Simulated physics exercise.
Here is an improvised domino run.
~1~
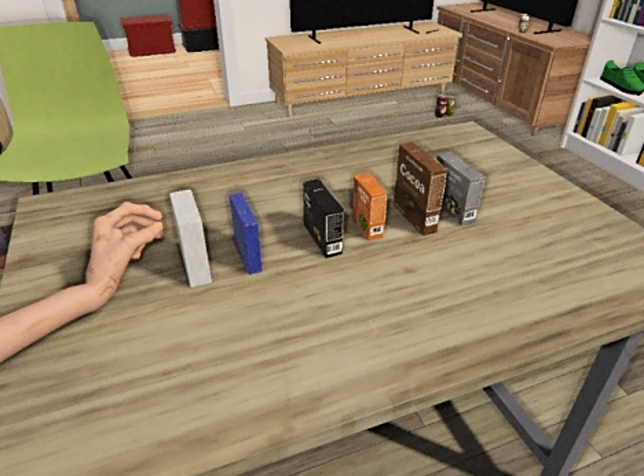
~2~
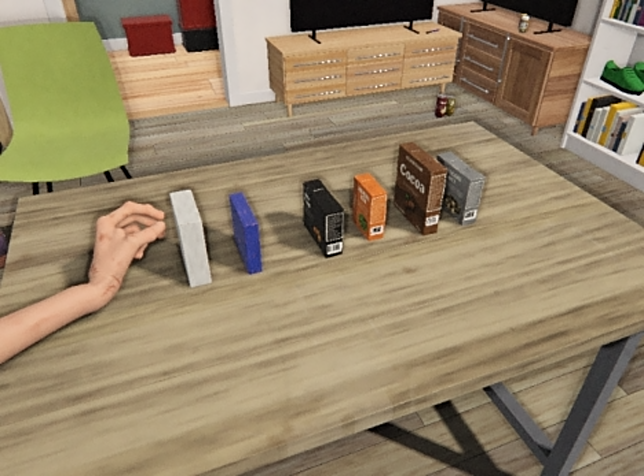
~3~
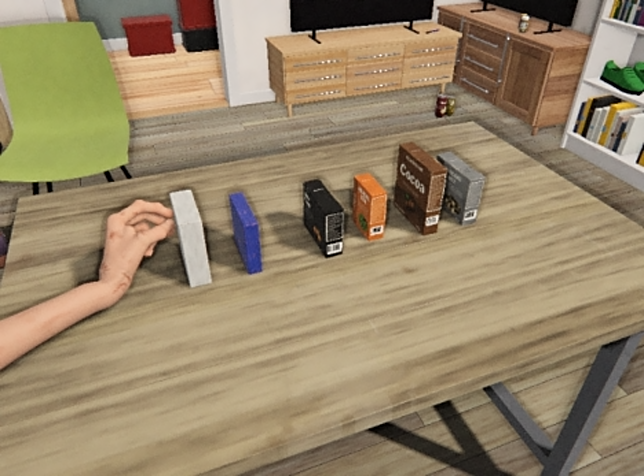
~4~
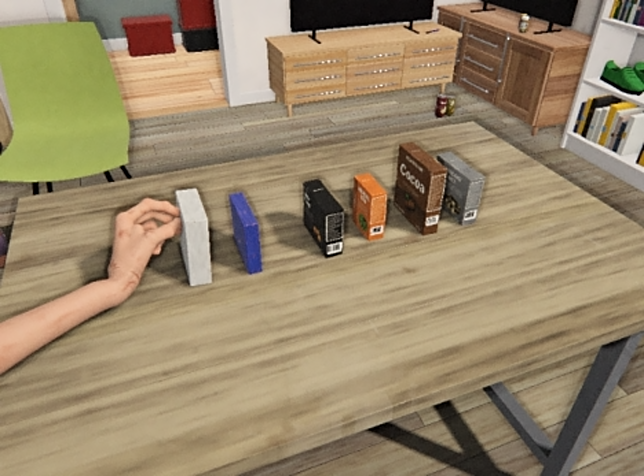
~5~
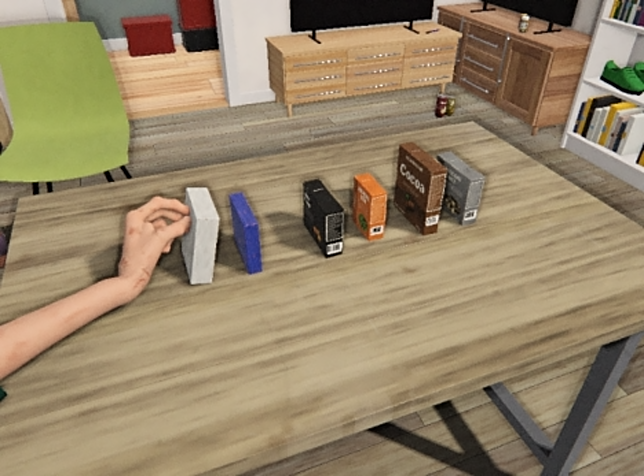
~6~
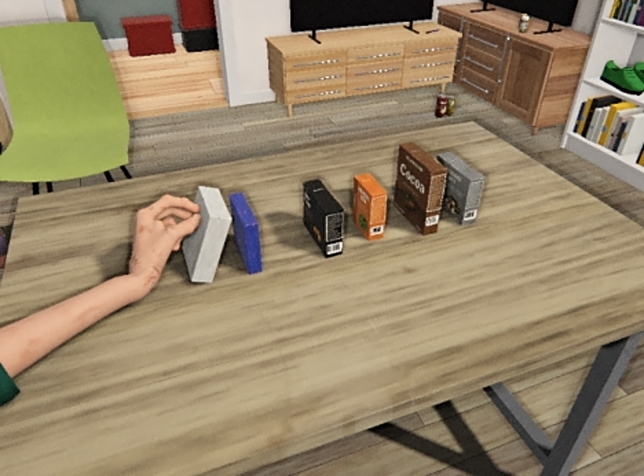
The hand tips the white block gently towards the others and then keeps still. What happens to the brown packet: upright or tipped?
The brown packet is still upright.
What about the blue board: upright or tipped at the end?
The blue board tips over.
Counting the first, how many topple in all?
In all, 2.
Then, 0.30 s later than the last frame, white block 58° over; blue board tilted by 37°.
Then, 0.40 s later than the last frame, white block 75° over; blue board on its side.
Then, 1.40 s later than the last frame, white block 74° over; blue board on its side.
When it is over, lying over on the table, blue board; the other 3 as before. End places, in pixels of the last picture, brown packet near (418, 189).
